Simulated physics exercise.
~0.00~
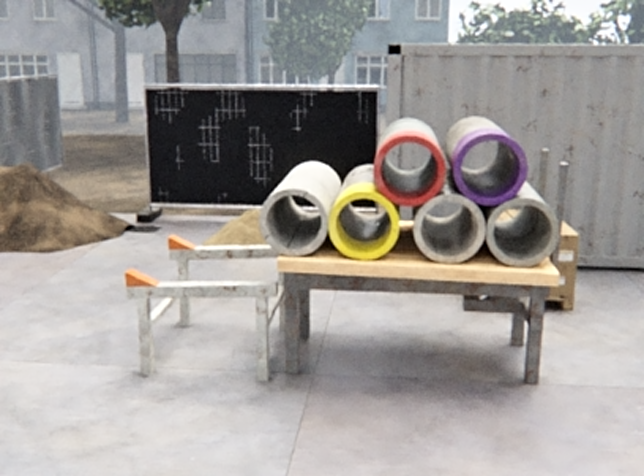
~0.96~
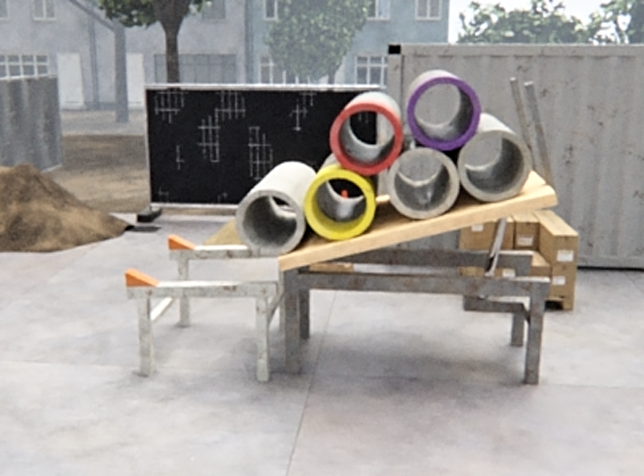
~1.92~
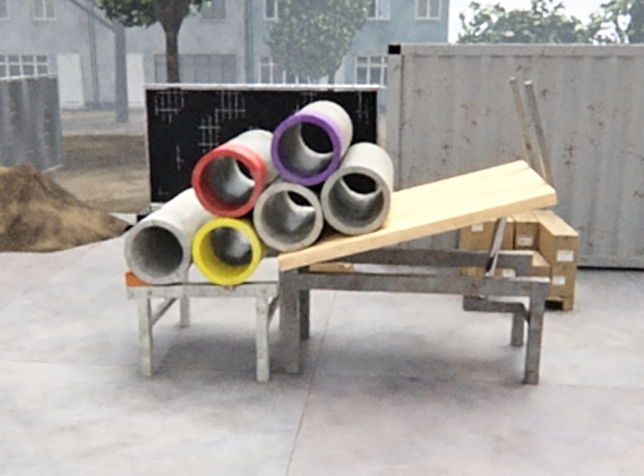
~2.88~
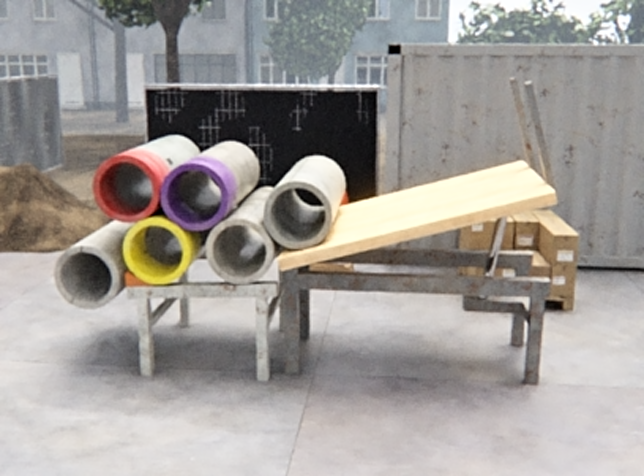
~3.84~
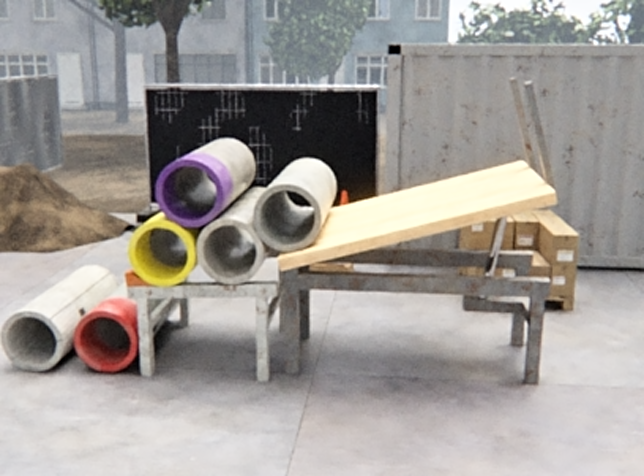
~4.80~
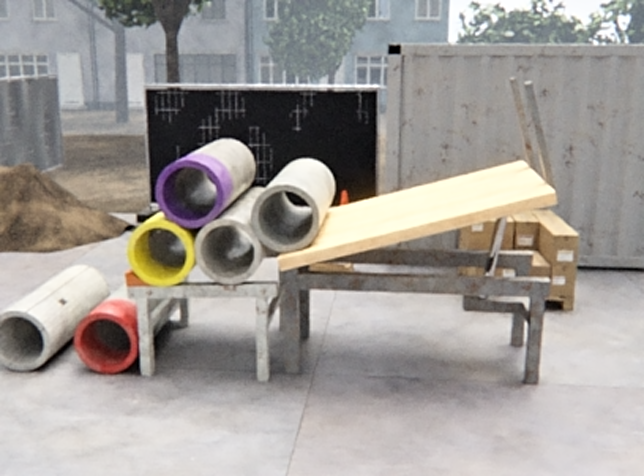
In a paved yard, a wooden deck tilted left and sent six stacked concrete pipes rolling onto a low rack, where a plain one and the red one dropped off the far end to the ground, leaving yellow, purple and two plain pipes on the rack.
